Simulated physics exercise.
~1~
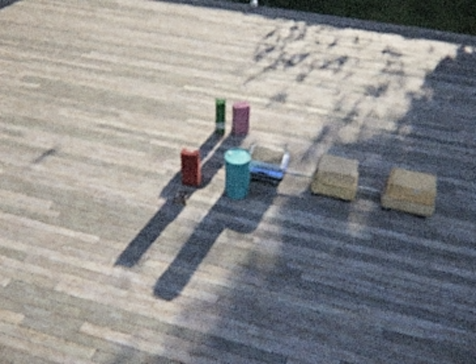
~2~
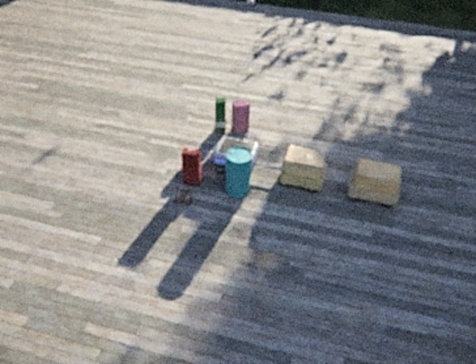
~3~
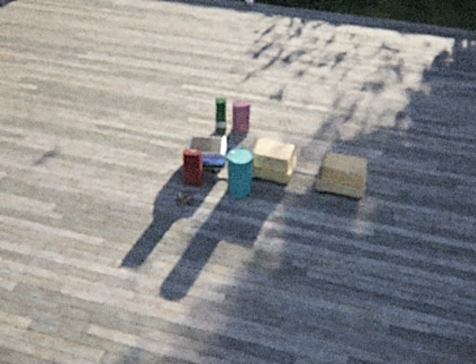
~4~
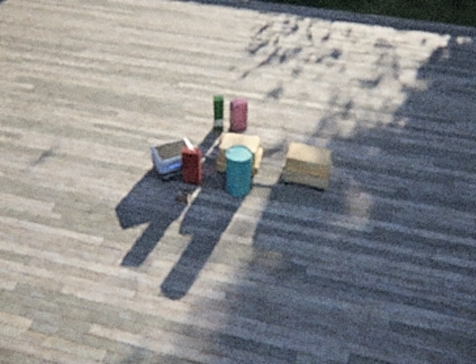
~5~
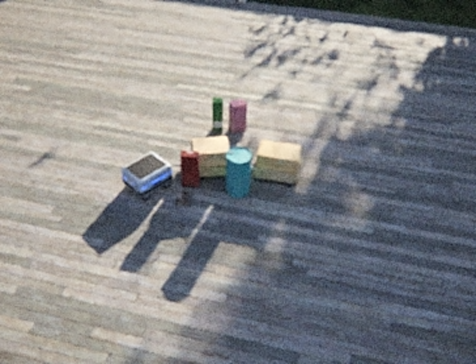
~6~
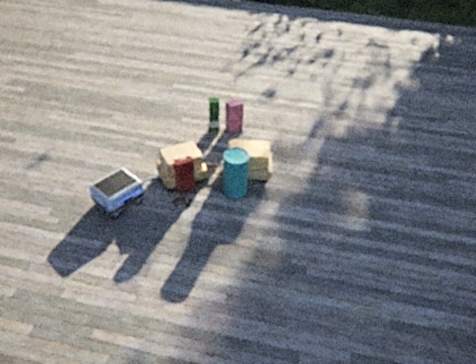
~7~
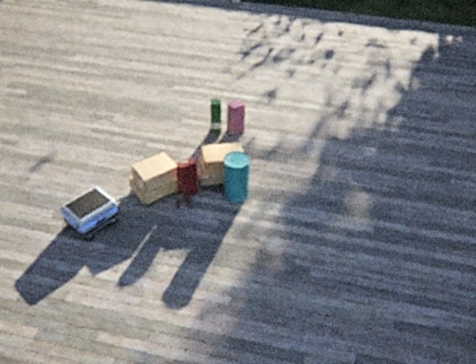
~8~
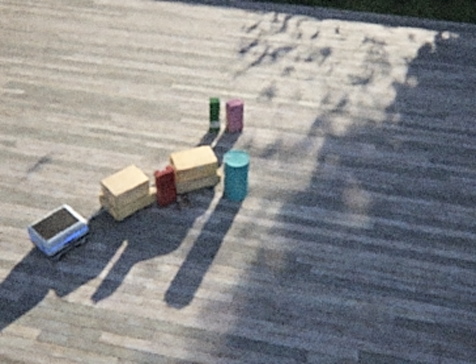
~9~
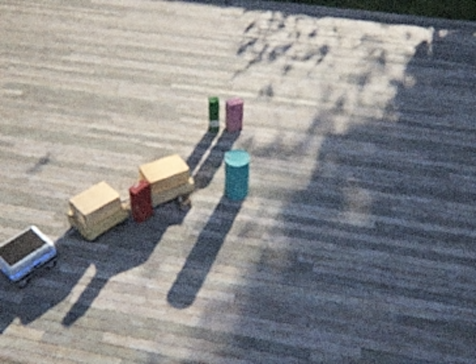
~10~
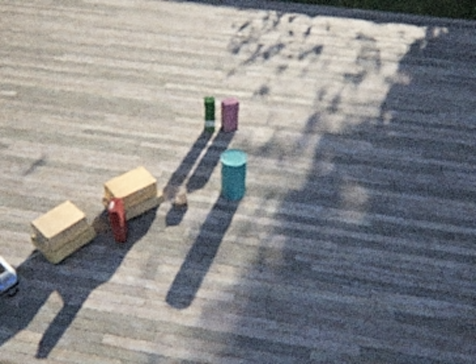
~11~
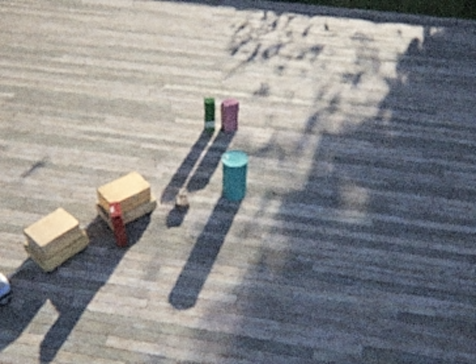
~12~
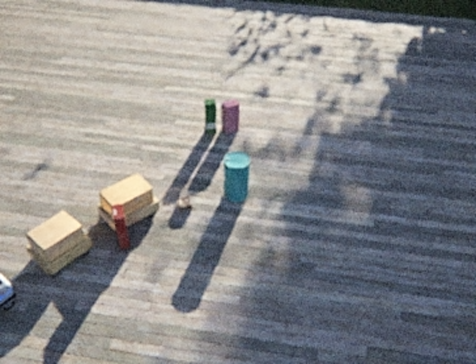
On a sunlit plank floor, a small tug tows two carts leftward past upright objects, dragging the red box along before stopping.
